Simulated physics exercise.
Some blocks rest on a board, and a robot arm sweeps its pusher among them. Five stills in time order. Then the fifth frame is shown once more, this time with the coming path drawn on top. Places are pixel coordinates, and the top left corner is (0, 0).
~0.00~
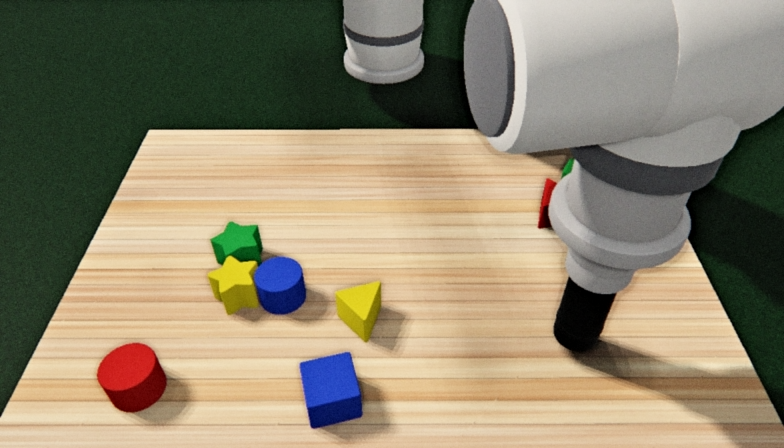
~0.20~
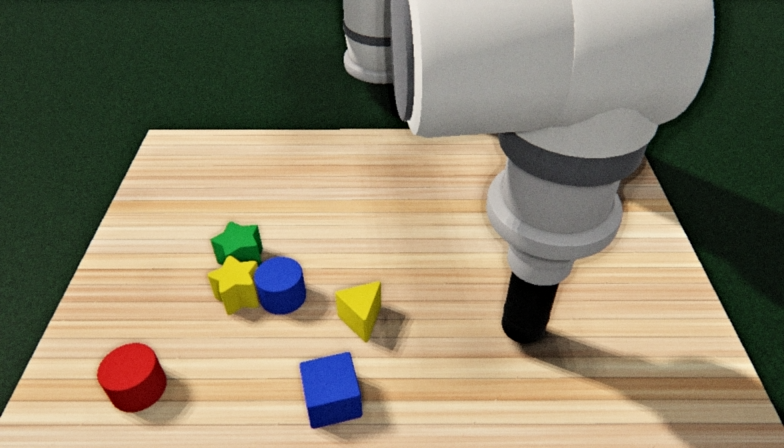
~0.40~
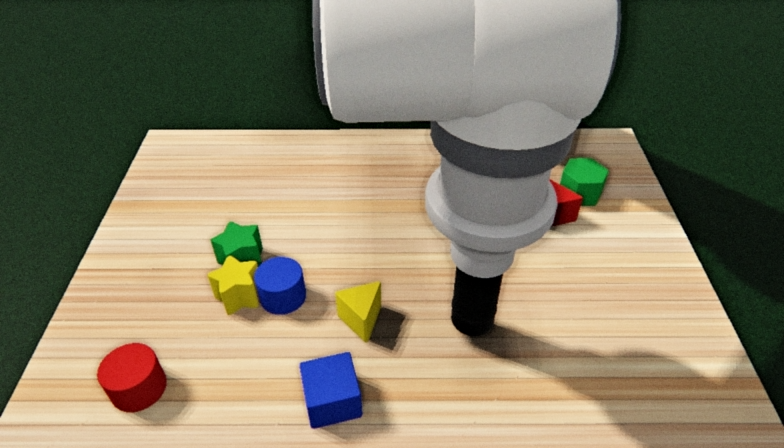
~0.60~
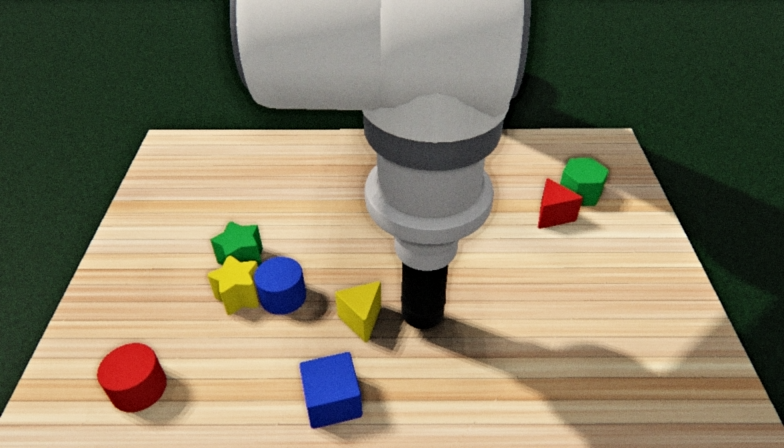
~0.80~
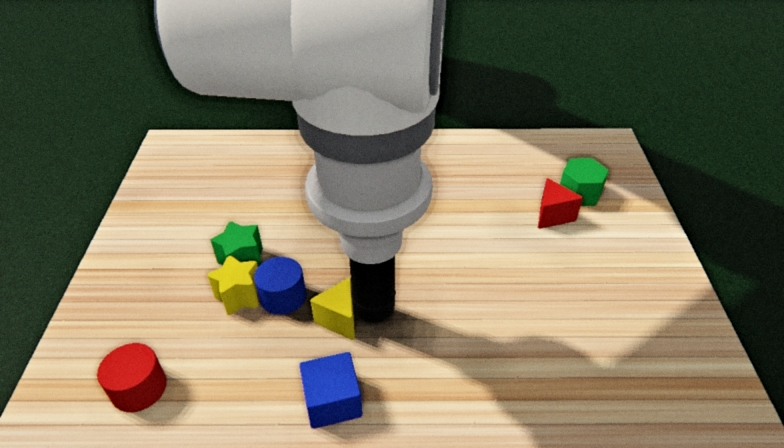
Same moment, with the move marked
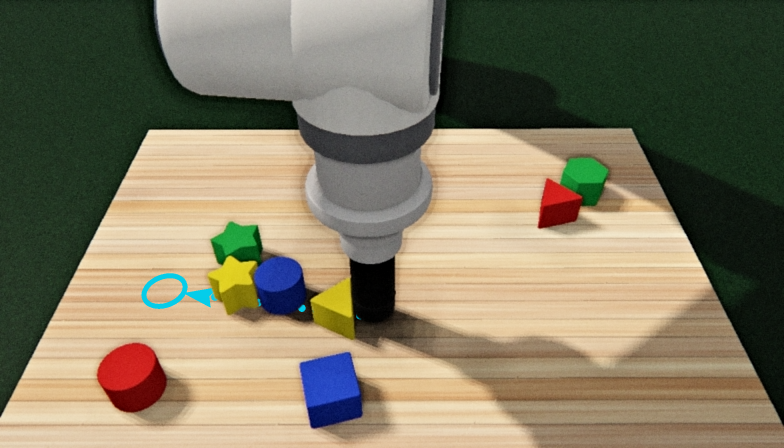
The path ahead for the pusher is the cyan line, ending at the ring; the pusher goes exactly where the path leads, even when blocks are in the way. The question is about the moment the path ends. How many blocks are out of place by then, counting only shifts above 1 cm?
Three or more blocks.
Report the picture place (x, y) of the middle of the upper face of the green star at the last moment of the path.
I'd say the green star ends with its top centre at (225, 218).
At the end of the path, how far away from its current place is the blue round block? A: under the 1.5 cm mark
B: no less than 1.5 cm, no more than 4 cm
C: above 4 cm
My pick is C.
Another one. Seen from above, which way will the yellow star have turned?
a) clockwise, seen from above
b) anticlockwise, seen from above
Option b.
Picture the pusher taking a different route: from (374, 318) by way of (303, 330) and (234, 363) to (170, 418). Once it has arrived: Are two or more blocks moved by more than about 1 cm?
Final answer: No.
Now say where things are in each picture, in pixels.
Pusher tip at (575, 335); block tops, yellow star at (233, 273); green star at (236, 236); blue round block at (278, 273); yellow triangle at (360, 297), in the first picture.
Pusher at (523, 327); blocks unchanged, in the second picture.
Pusher at (472, 320); blocks unchanged, in the third picture.
Pusher at (423, 314); blocks unchanged, in the fourth picture.
Pusher at (374, 307); yellow star at (233, 273); green star at (236, 236); blue round block at (278, 273); yellow triangle at (338, 297), in the fifth picture.
Path on the board, from (374, 318) directly to (165, 291).
What follows on the original path. One third of the way, pusher at (299, 298); yellow star at (217, 271); blue round block at (260, 267); yellow triangle at (262, 302).
Two thirds of the way, pusher at (227, 289); yellow star at (171, 270), turned 40° anticlockwise; green star at (226, 221), turned 40° clockwise; blue round block at (208, 248); yellow triangle at (220, 305), turned 90° anticlockwise.
At the end, pusher at (160, 280); yellow star at (117, 266), turned 65° anticlockwise; green star at (225, 218), turned 60° clockwise; blue round block at (182, 237); yellow triangle at (220, 305), turned 90° anticlockwise.
